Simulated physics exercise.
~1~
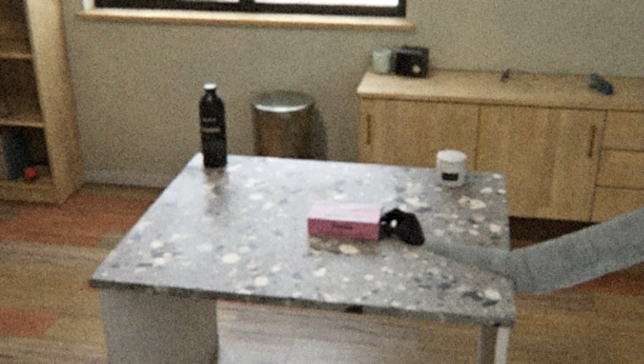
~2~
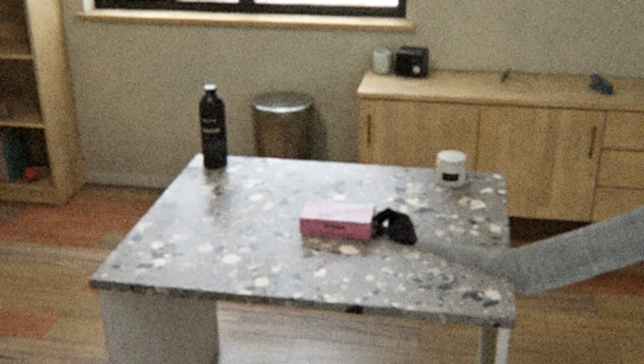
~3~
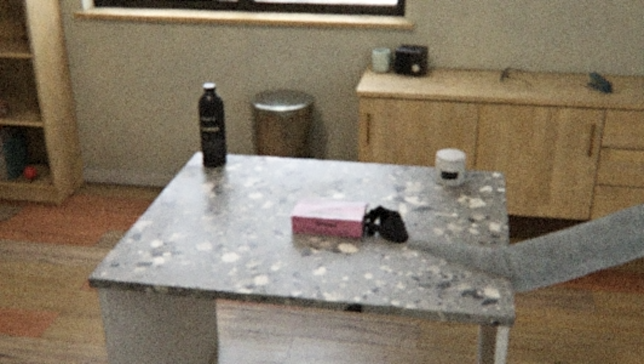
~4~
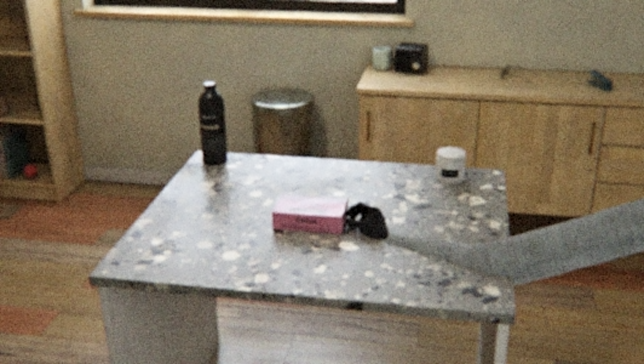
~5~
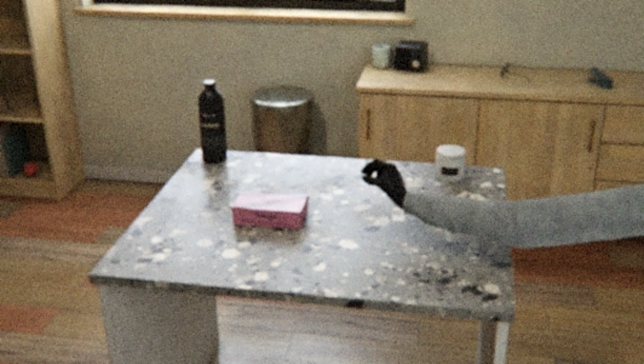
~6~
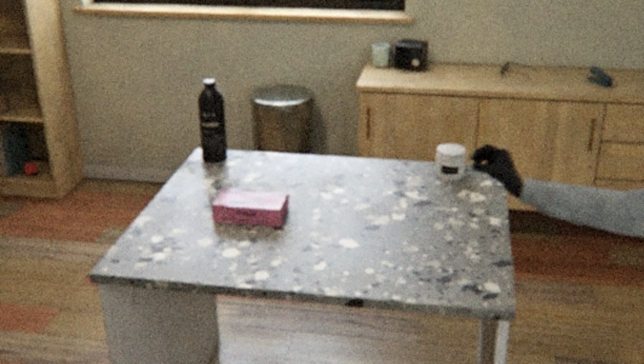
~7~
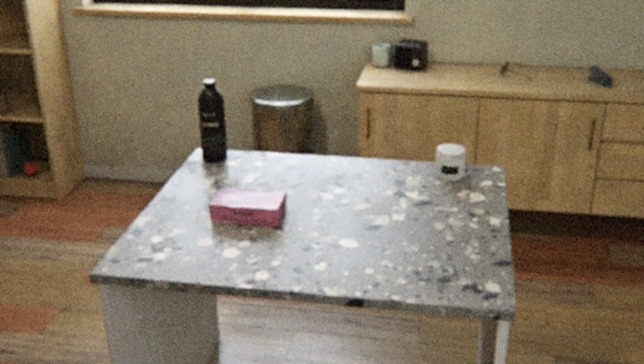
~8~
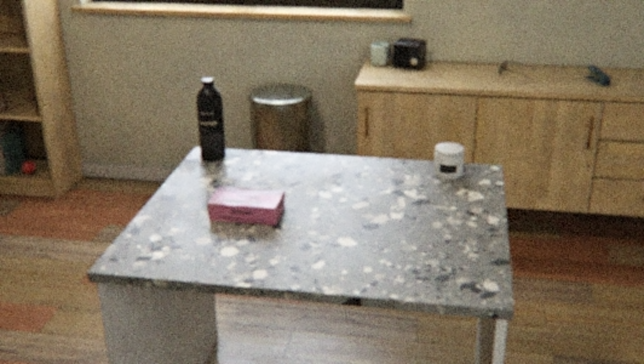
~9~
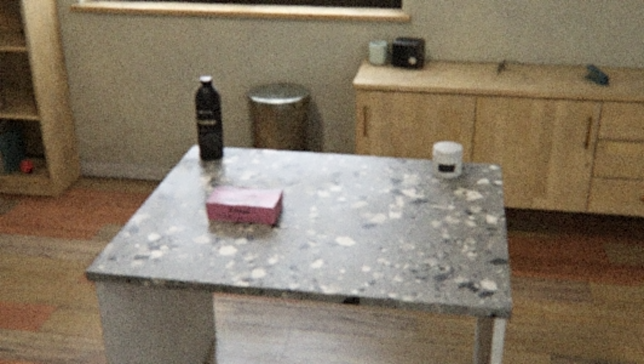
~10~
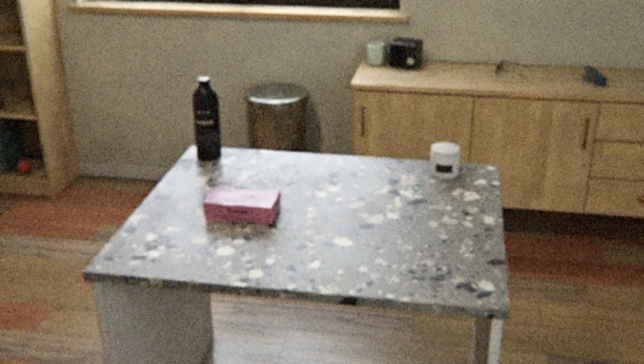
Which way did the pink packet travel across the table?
The pink packet moved to the left, away from the side where the arm reached in.
